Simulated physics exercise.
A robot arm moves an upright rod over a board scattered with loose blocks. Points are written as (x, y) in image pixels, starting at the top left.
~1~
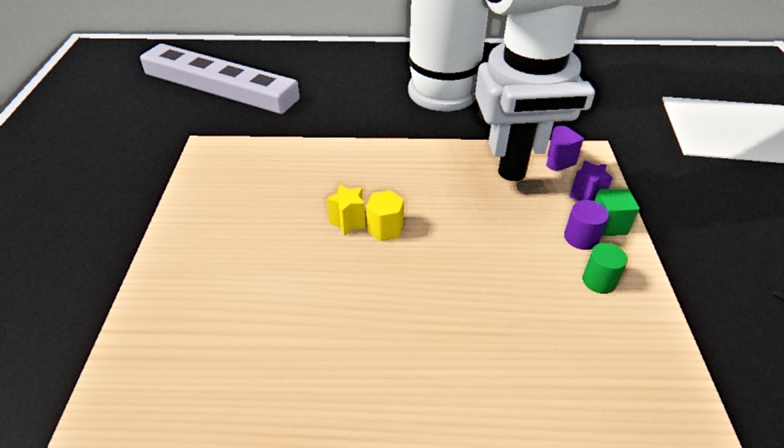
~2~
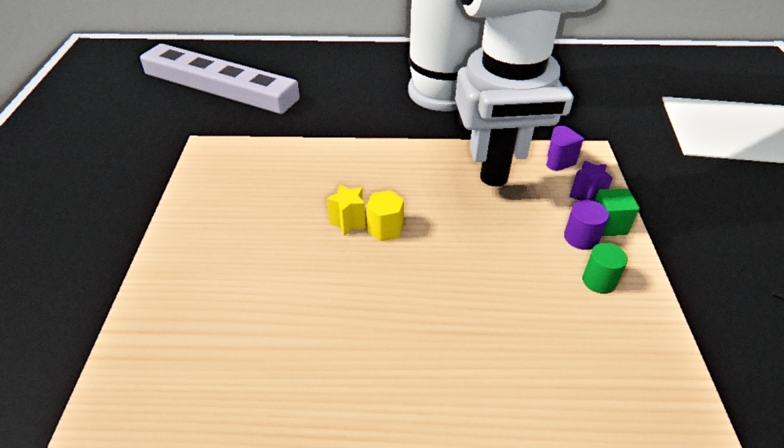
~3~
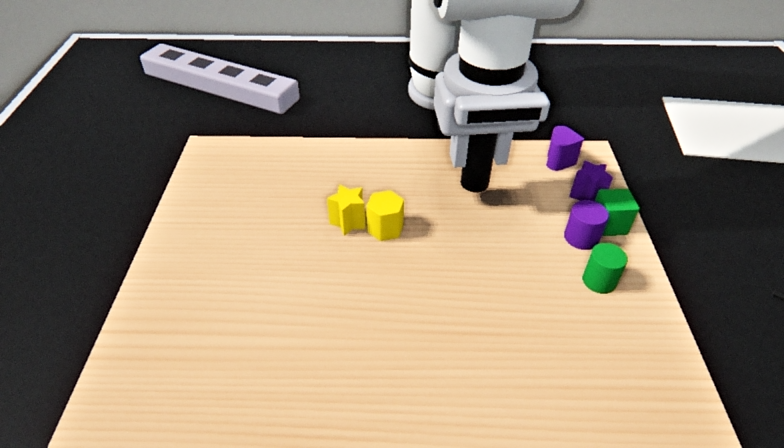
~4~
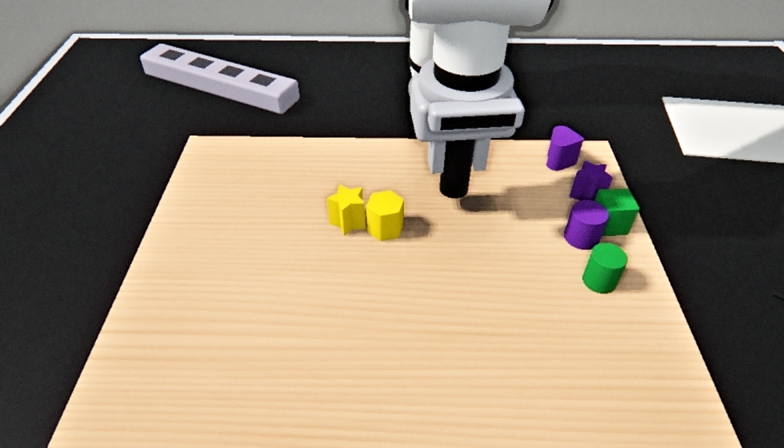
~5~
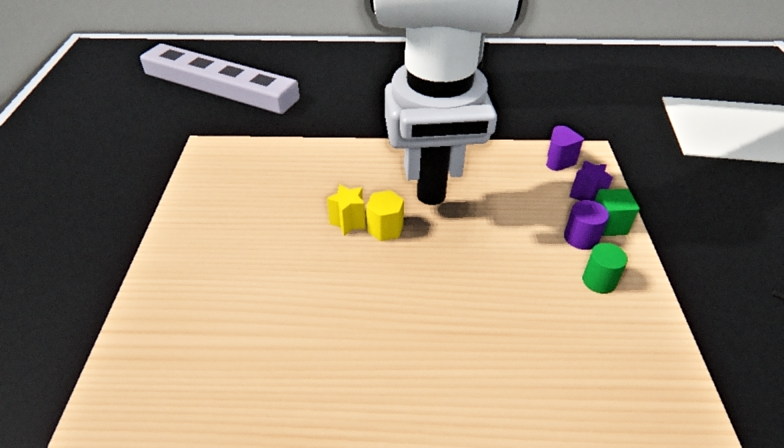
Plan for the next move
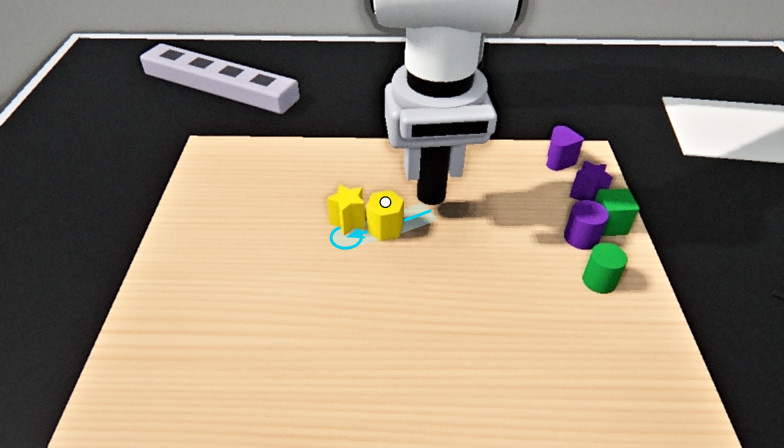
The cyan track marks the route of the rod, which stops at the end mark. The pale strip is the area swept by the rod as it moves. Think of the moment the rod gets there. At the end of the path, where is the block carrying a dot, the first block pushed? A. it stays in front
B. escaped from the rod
Option A.
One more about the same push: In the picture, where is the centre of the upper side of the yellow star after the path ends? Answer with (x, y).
At roughly (319, 203).
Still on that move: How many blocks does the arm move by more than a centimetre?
Two blocks move more than 1 cm.
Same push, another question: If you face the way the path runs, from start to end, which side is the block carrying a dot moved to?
With start-to-end as forward, it shifts left.
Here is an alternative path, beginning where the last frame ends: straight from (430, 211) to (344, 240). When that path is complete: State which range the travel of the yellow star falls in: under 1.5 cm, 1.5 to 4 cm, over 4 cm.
From 1.5 to 4 cm.
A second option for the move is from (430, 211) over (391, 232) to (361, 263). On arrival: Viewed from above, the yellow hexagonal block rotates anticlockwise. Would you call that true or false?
Verdict: False.
The drawn path runs from (430, 211) through (390, 225) to (346, 237); the dot is on the yellow hexagonal block.
On the path given first. One third of the way, rod at (404, 206); yellow star at (344, 197), turned 15° clockwise; yellow hexagonal block at (376, 206).
Two thirds of the way, rod at (375, 214); yellow star at (334, 201), turned 65° clockwise; yellow hexagonal block at (351, 219).
At the end, rod at (345, 222); yellow star at (319, 203), turned 105° clockwise; yellow hexagonal block at (325, 232), turned 25° anticlockwise.
